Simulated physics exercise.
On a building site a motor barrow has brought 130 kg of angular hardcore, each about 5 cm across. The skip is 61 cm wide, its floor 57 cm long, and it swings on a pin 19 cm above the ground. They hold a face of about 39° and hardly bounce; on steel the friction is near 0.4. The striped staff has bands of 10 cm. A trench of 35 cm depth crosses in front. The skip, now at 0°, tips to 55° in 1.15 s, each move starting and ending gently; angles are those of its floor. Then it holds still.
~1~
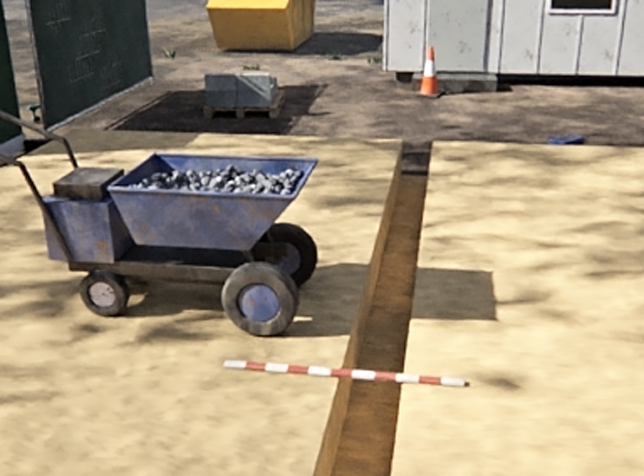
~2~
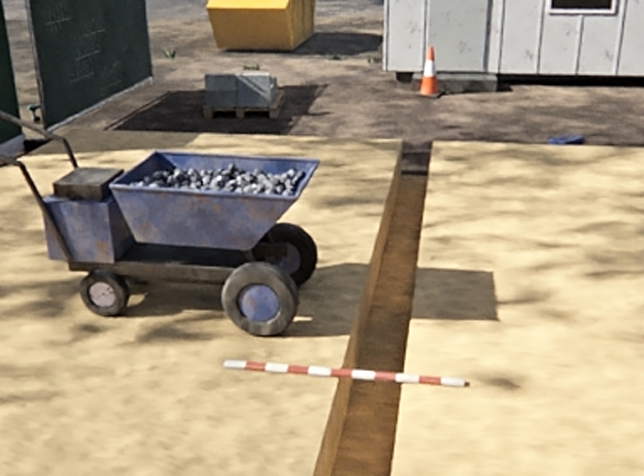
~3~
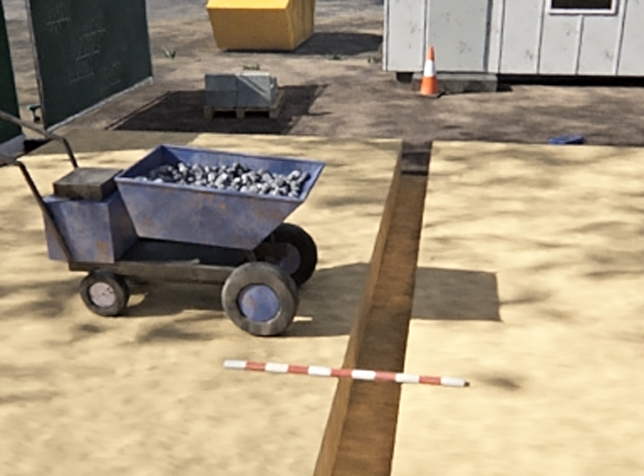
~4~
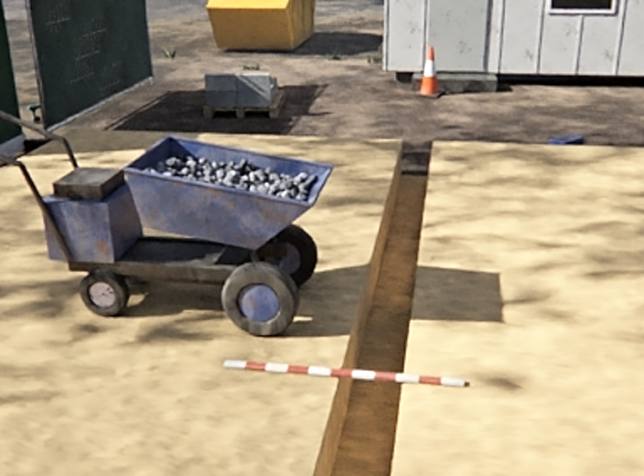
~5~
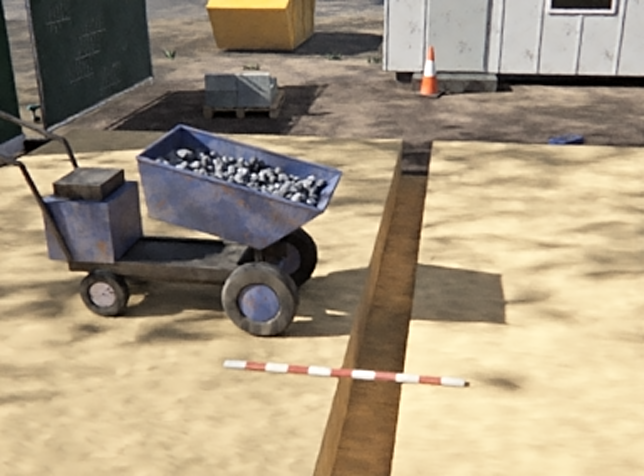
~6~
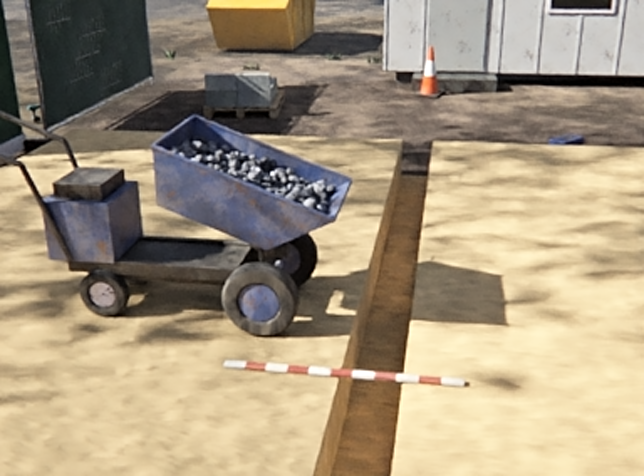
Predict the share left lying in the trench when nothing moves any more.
Some 12 per cent of it.
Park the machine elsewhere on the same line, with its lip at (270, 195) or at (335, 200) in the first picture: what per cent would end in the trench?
Near 20 per cent from the first place, 0 from the second.
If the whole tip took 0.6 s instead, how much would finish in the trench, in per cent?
It would be near 15 per cent.
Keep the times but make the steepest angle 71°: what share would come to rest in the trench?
It would be near 60 per cent.
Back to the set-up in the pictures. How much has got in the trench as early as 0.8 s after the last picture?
Some 0 per cent.
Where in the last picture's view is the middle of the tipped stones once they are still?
Near (403, 374).
Then, 0.4 s after the last picture the floor is at 46°, 100 % in the skip; the foremost stones are at (359, 240).
Then, 0.8 s after the last picture the floor is at 55°, 99 % in the skip, 1 % in the trench; the foremost stones are at (394, 267).
Then, 1.1 s after the last picture the floor is at 55°, 90 % in the skip, 6 % in the trench, 4 % past the trench; the foremost stones are at (458, 327).
Then, 3.1 s after the last picture the floor is at 55°, 80 % in the skip, 12 % in the trench, 8 % past the trench; the foremost stones are at (486, 329).
